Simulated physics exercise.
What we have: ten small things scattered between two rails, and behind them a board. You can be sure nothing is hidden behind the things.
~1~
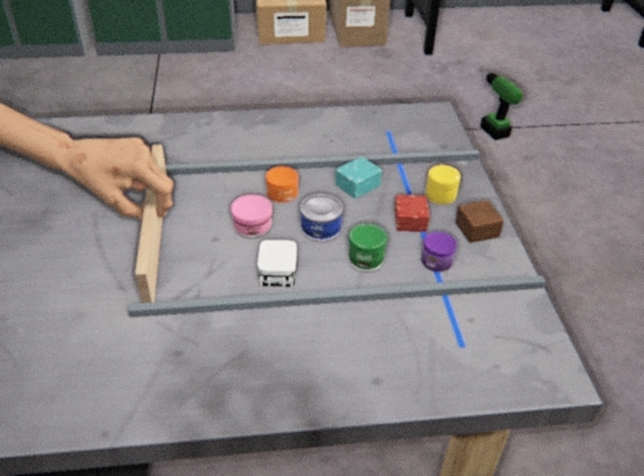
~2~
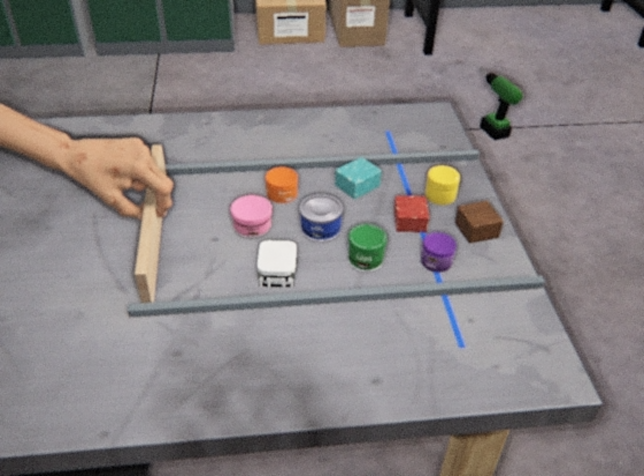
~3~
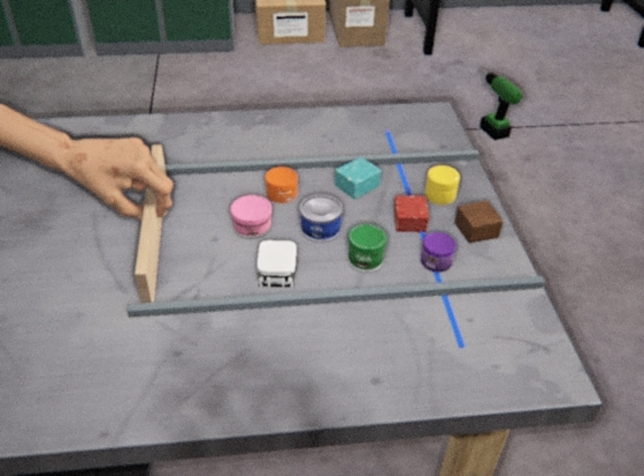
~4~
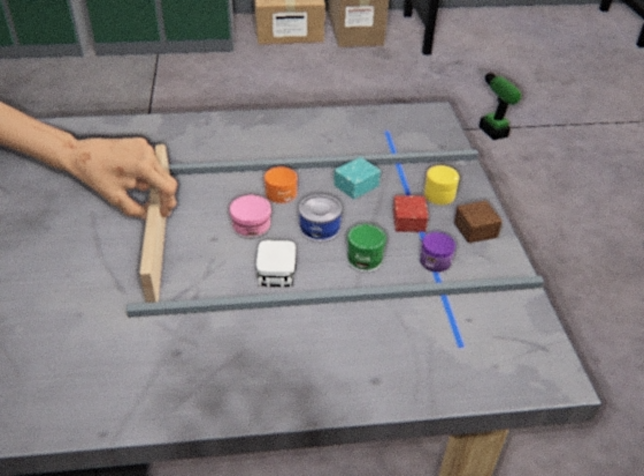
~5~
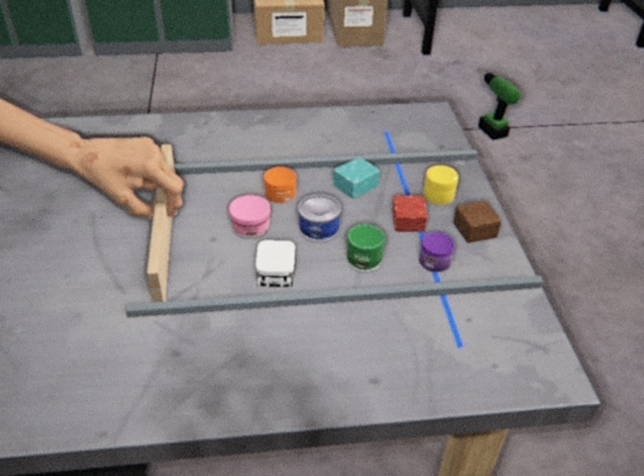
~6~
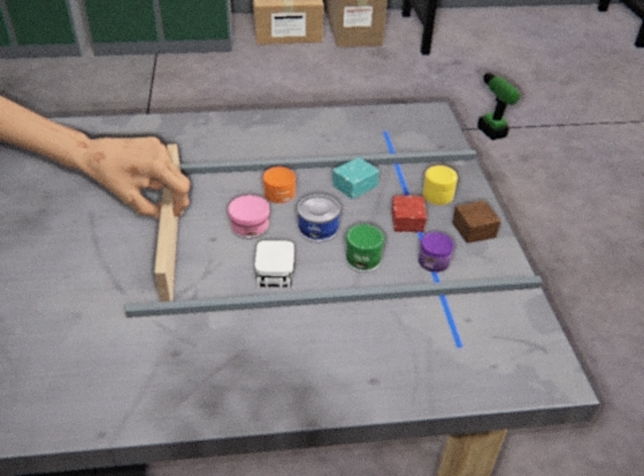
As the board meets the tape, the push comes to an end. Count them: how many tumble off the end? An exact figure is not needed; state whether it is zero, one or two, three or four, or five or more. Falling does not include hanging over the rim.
The number falling off is zero.
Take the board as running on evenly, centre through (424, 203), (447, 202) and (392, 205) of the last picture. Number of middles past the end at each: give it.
0; 2; 0.
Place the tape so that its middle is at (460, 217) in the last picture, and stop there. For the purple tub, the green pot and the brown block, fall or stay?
Purple tub goes off, green pot goes off, brown block goes off.
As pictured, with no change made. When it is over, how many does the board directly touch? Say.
At rest, 4 are in contact.
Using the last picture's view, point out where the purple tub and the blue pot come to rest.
Result: One at about (520, 260), the other at about (444, 228).
Soon after, none off yet; brown block at rest near (476, 222); yellow lid at rest near (440, 185); purple tub at rest near (436, 253).
After that, none off yet; brown block moving near (485, 220); yellow lid at rest near (440, 184); purple tub displaced about its own width near (485, 260).
In the end, the number that fall off is zero.
